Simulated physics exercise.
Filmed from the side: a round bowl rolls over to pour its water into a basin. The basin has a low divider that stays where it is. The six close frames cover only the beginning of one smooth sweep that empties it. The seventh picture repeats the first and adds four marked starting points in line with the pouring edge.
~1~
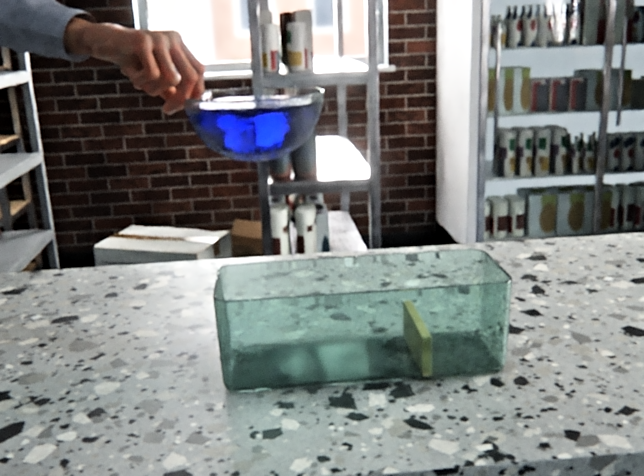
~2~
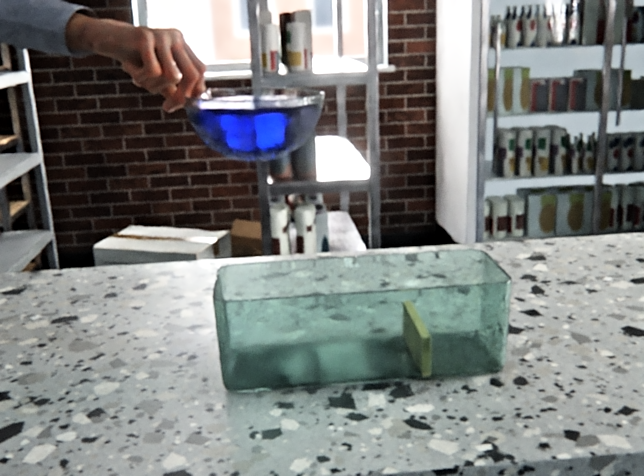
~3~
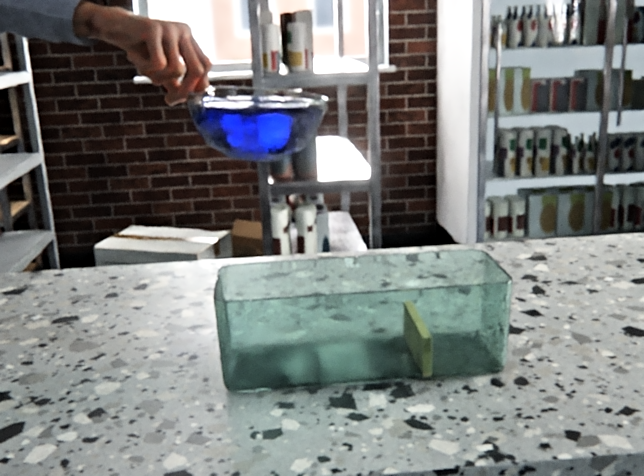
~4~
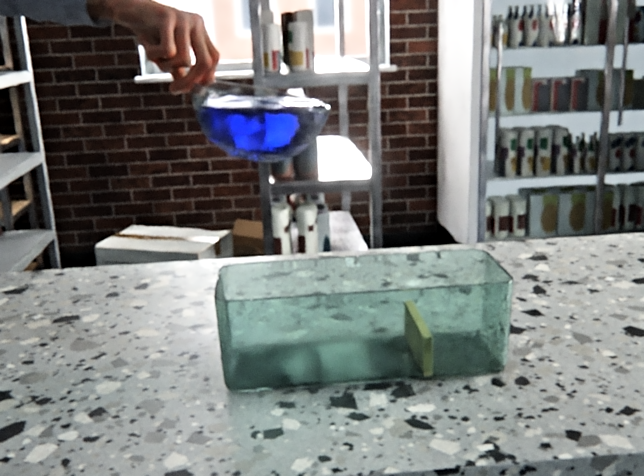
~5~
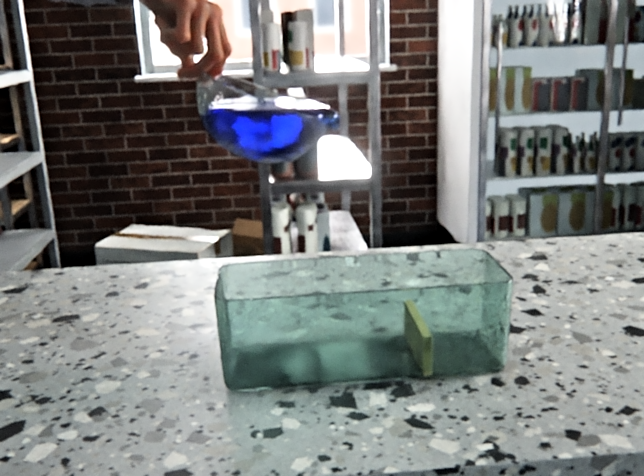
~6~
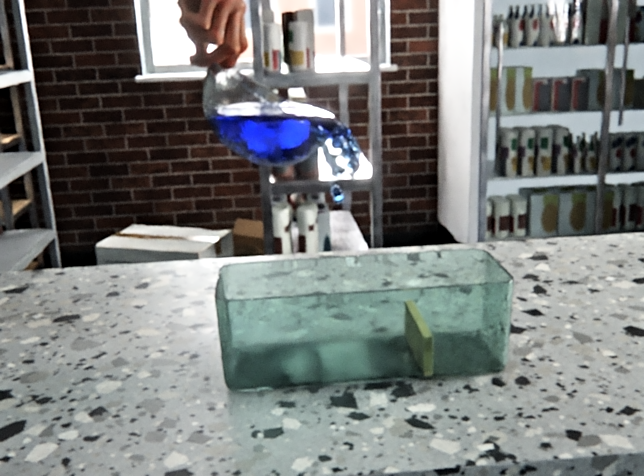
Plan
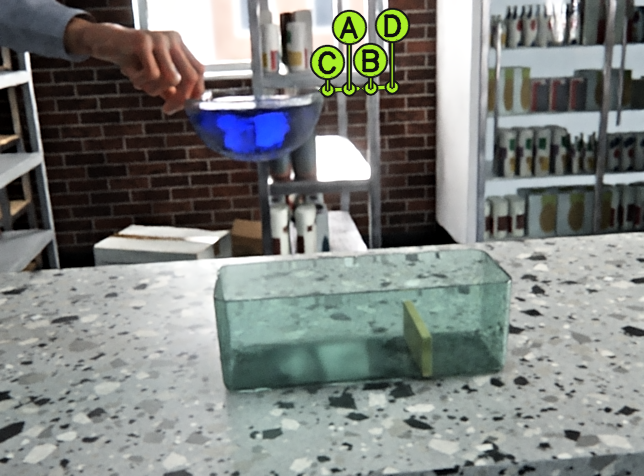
In the video, a hand holds a round glass bowl of blue water above a clear greenish basin with a small upright wall inside, then tilts it rightward until water runs over the lip in a stream of droplets.
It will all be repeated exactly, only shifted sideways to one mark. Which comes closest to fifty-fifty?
A is best.
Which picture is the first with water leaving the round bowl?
In picture 5.
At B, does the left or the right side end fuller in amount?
The right one.
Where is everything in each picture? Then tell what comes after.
Upright, lip at (321, 90); basin from (224, 390) to (505, 368); top of the wall at (416, 317); nothing has left yet.
Upright, lip at (321, 92); nothing has left yet.
Tipped about 6°, lip at (324, 98); nothing has left yet.
Tipped about 13°, lip at (328, 106); nothing has left yet.
Tipped about 23°, lip at (329, 118); water is over the lip, down to (334, 126).
Tipped about 35°, lip at (329, 133); water is over the lip, down to (336, 197).
On the marked copy, A at (349, 89); B at (370, 88); C at (327, 90); D at (392, 87).
With A, about 49 % ends left of the wall and 48 % right of it.
With B, about 33 % ends left of the wall and 64 % right of it; 3 % is lost outside.
With C, about 74 % ends left of the wall and 23 % right of it; 3 % is lost outside.
With D, about 30 % ends left of the wall and 69 % right of it.
